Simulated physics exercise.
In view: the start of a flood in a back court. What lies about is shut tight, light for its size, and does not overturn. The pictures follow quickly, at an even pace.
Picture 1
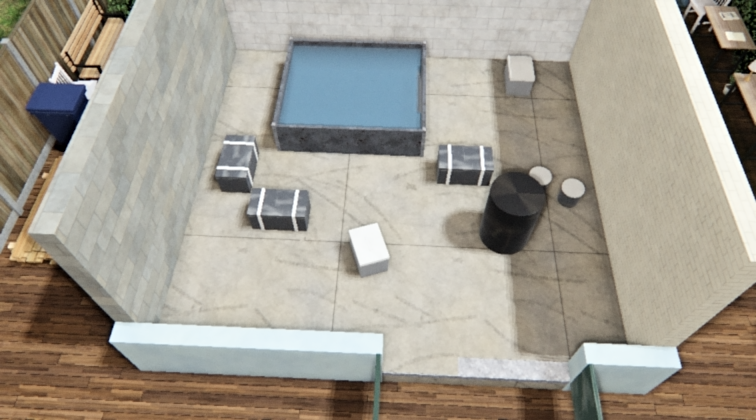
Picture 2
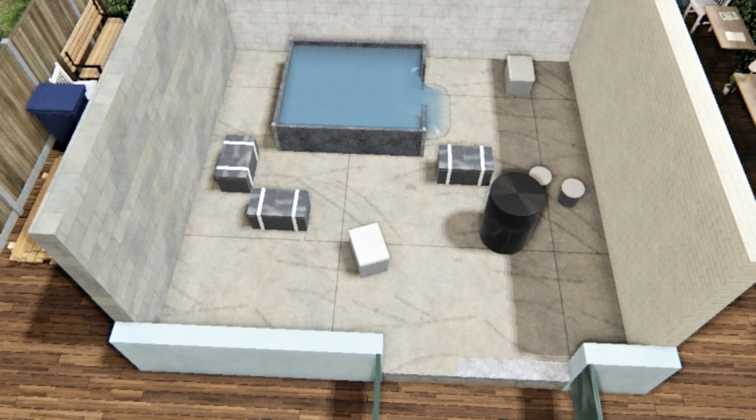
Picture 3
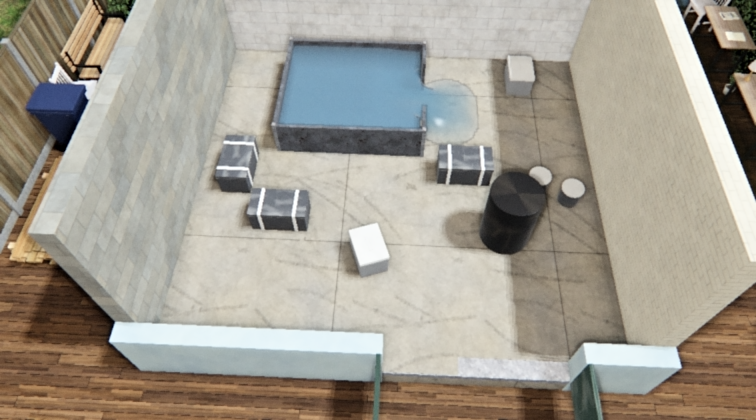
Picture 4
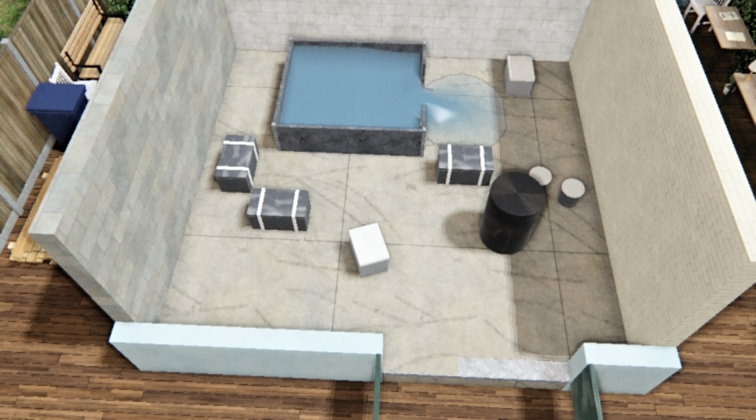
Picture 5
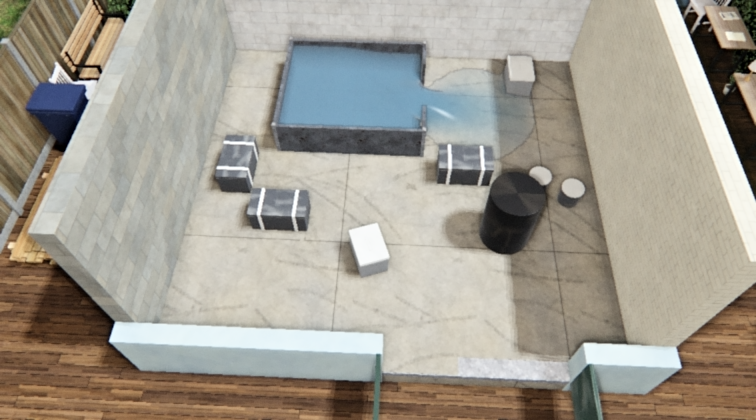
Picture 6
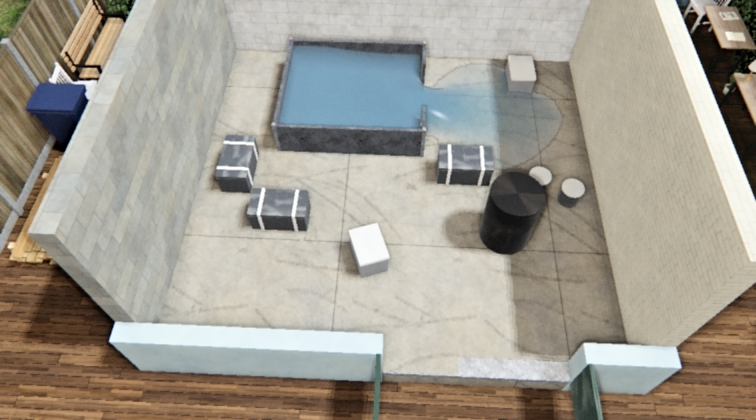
In a walled courtyard, water pours from the pool's right side and spreads across the floor.
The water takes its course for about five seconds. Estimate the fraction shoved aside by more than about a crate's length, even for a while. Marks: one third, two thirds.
Share: From one to two thirds.
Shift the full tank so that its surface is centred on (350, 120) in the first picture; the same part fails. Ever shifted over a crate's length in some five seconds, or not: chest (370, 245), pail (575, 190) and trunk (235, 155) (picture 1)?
One after the other: No, moved that far, less than that.
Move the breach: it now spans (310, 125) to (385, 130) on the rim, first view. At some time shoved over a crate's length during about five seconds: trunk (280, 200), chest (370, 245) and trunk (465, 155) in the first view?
In that order: That far or more, yes, under that.
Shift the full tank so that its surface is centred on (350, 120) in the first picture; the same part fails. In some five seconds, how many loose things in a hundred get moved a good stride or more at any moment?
Some 60 per cent.
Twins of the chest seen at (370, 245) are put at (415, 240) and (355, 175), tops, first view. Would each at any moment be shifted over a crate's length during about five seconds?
One after the other: Short of that, under that.
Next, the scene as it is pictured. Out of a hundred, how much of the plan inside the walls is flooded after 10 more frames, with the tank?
Close to 40 %.
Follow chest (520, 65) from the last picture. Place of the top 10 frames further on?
Close to (566, 46).
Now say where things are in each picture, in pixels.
The first picture shows a chest at (521, 67), on the bottom; a chest at (369, 243) rests on the ground; 0 of 7 have shifted.
The second picture shows a chest at (521, 67), on the bottom; a chest at (369, 243) rests on the ground; 0 of 7 have shifted.
The third picture shows a chest at (521, 67) rests on the ground; a chest at (369, 243) rests on the ground; 0 of 7 have shifted.
The fourth picture shows a chest at (521, 67) rests on the ground; a chest at (369, 243) rests on the ground; 0 of 7 have shifted.
The fifth picture shows a chest at (521, 67), on the bottom; a chest at (369, 243) rests on the ground; 0 of 7 have shifted.
The sixth picture shows a chest at (522, 67) rests on the ground; a chest at (369, 243), on the bottom; 0 of 7 have shifted.
A moment on, 0 of 7 are well off their spots; 0 afloat.
Next, 1 of 7 are well off their spots; 1 afloat.
Later, 2 of 7 are well off their spots; 2 afloat.
In the end, 2 of 7 are well off their spots, and 3 have been at some point; 1 afloat.
